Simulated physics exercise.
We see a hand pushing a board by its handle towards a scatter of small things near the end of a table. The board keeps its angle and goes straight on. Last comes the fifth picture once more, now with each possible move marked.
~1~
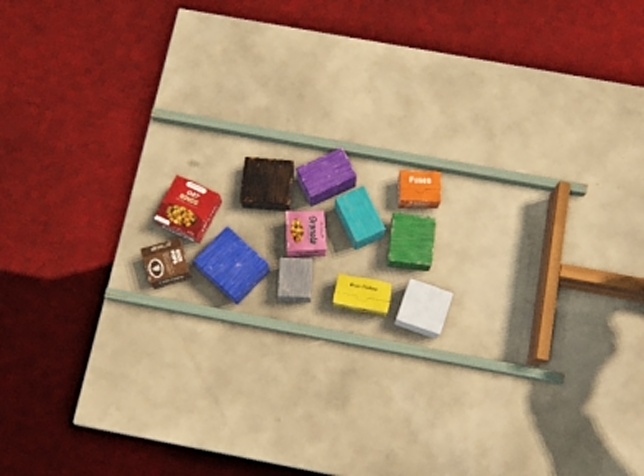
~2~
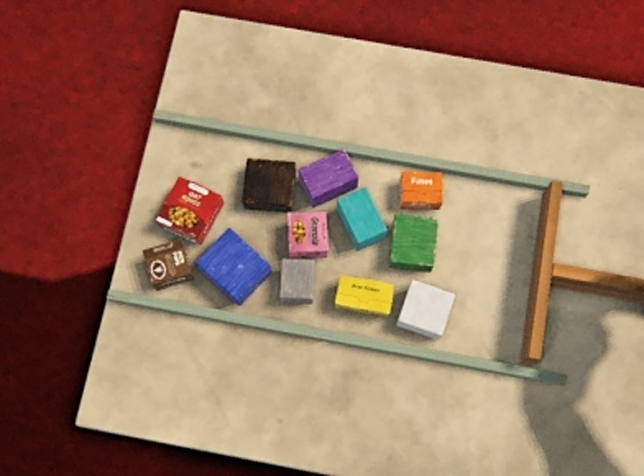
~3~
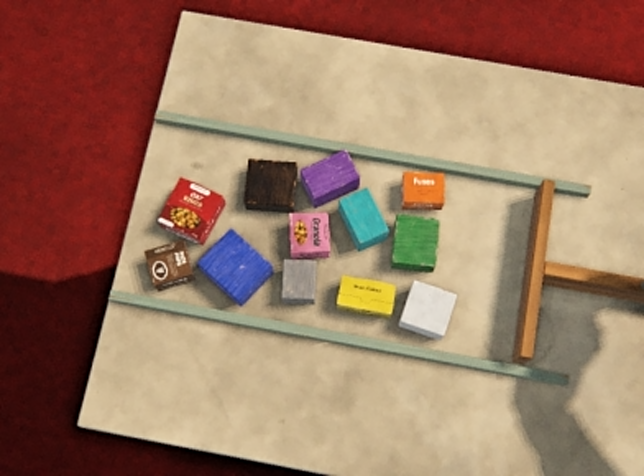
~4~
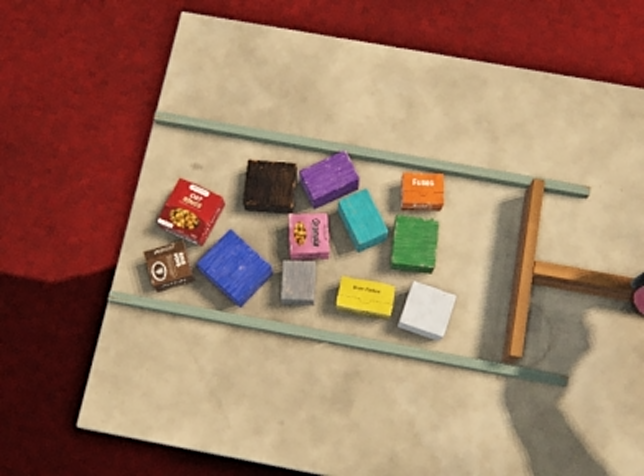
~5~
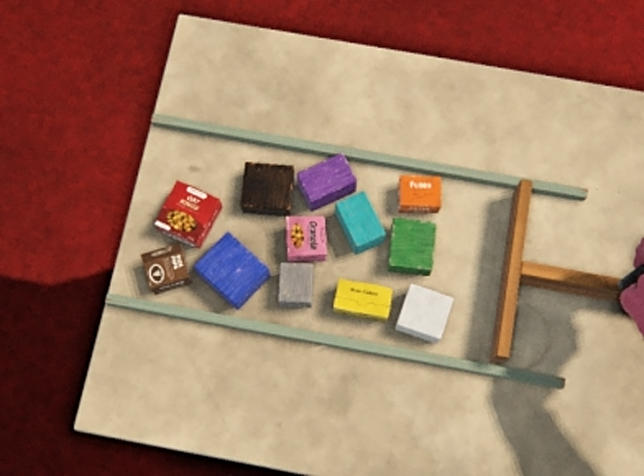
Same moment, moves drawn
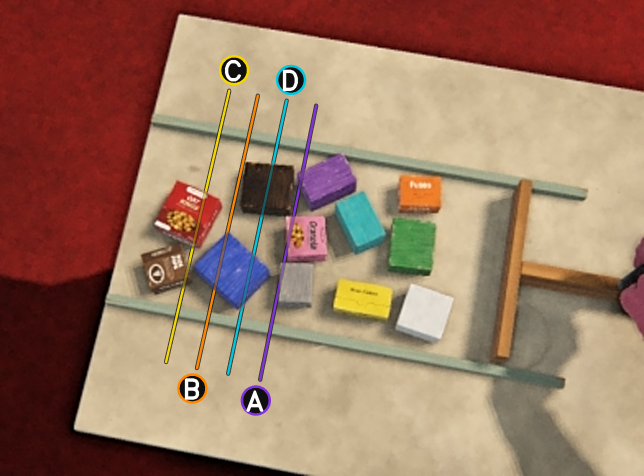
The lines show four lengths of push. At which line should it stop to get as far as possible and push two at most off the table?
At A, and not beyond.
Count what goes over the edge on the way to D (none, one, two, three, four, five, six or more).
In all, three.
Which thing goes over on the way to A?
It is the brown box.
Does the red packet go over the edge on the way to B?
Yes.
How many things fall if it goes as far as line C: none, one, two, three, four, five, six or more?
By then, six or more.
On the marked copy, A at (289, 237); B at (229, 226); C at (199, 221); D at (259, 232).
Following A. Soon after the start, board (434, 251); orange box (415, 193); white block (394, 310).
Later, board (354, 237); brown box (127, 271); red packet (176, 212).
In the end, board (294, 226); brown box over the edge; blue block (117, 268); one fallen.
As for the rest, B drops five; C drops six; D drops three.
